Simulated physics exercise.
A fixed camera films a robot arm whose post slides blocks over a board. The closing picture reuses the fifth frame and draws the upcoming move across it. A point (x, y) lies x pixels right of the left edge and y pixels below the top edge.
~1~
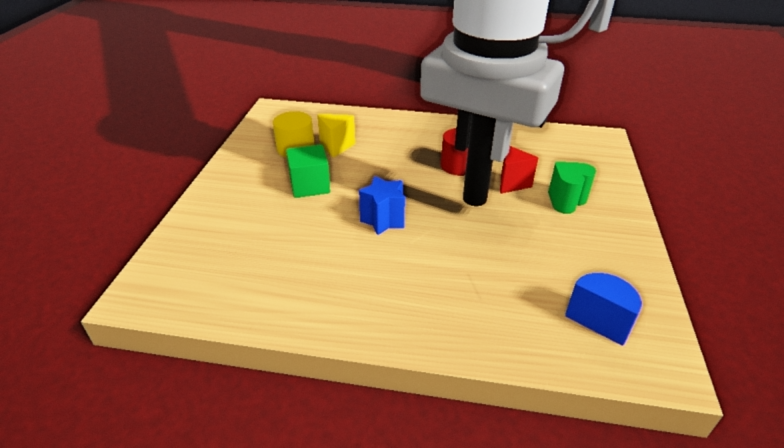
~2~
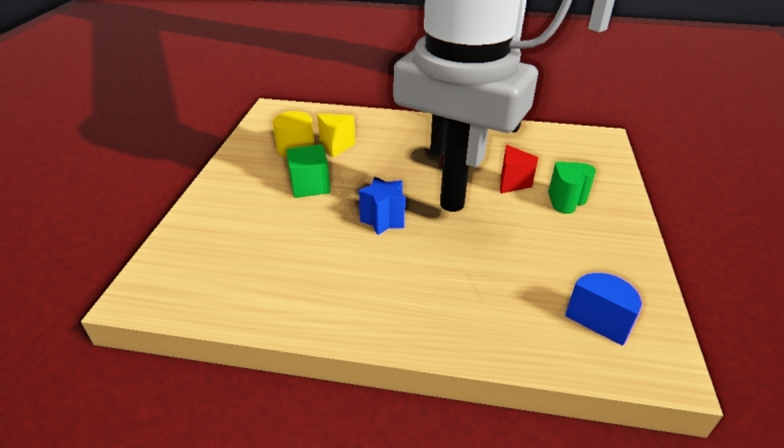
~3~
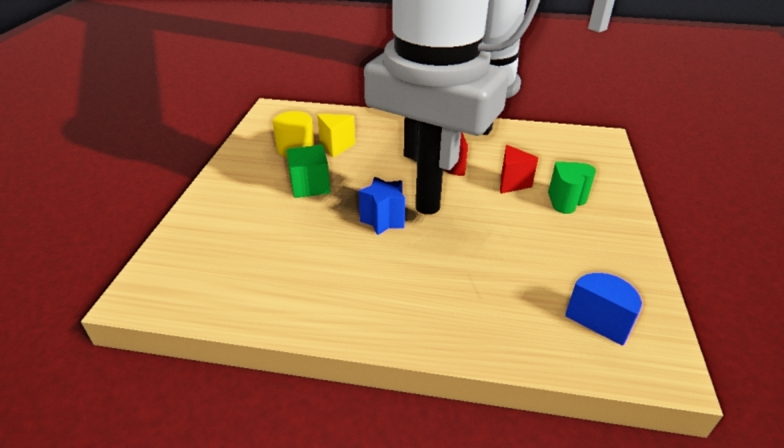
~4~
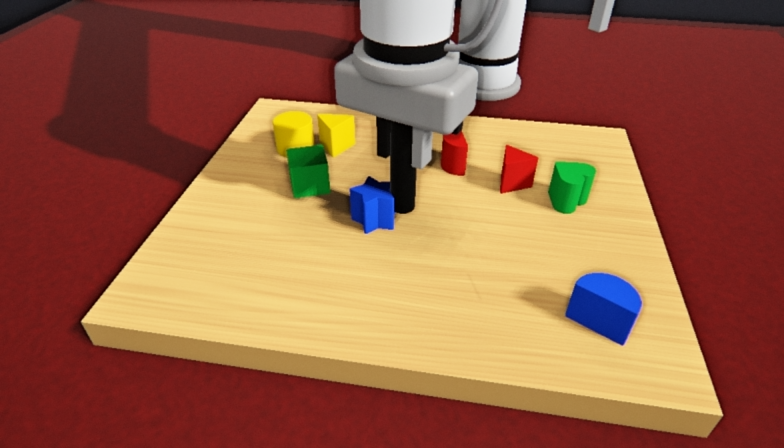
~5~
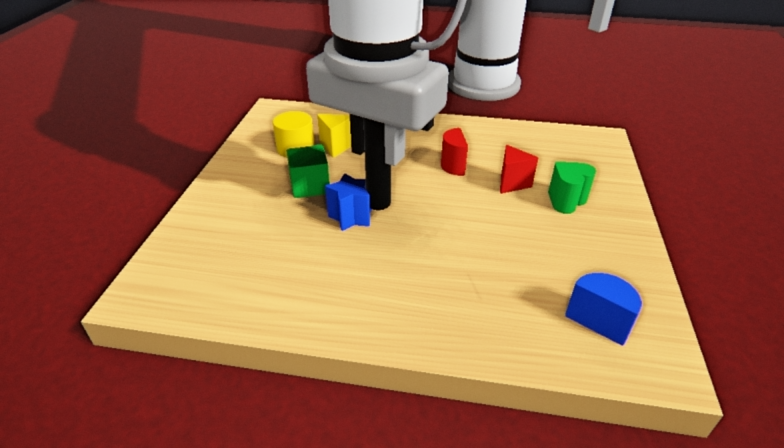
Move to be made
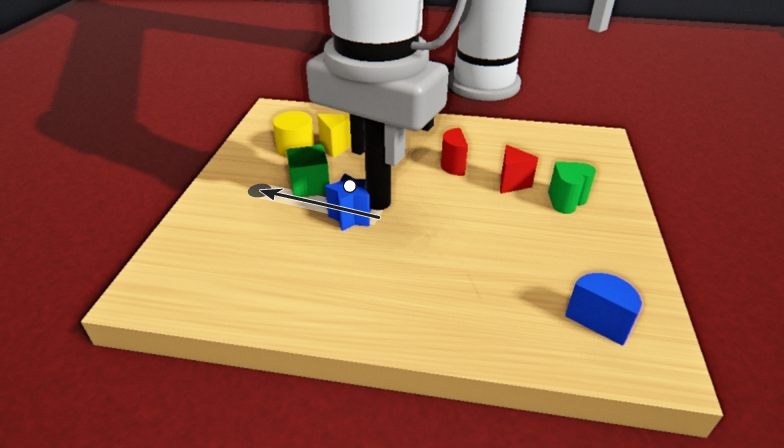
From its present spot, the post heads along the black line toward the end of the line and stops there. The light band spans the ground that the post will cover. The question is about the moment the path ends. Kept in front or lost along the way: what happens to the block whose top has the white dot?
Slid off.
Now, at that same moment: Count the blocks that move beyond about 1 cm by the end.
The number is two.
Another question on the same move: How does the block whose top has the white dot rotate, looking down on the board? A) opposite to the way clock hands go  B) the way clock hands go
The one that fits is A, opposite to the way clock hands go.
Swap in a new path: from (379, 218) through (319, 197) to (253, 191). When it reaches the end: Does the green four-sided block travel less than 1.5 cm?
I expect not.
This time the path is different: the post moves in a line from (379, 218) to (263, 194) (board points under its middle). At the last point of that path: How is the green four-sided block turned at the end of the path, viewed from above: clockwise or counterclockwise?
Looking from above, the answer is clockwise.
The drawn path runs from (379, 218) directly to (260, 190); the dot is on the blue star block.
On the path given first. One third of the way, post at (335, 193); blue star block at (306, 180), turned 15° anticlockwise.
Two thirds of the way, post at (295, 185); green four-sided block at (300, 151), turned 30° clockwise; blue star block at (270, 179), turned 50° anticlockwise.
At the end, post at (257, 177); green four-sided block at (299, 151), turned 30° clockwise; blue star block at (258, 179), turned 85° anticlockwise.
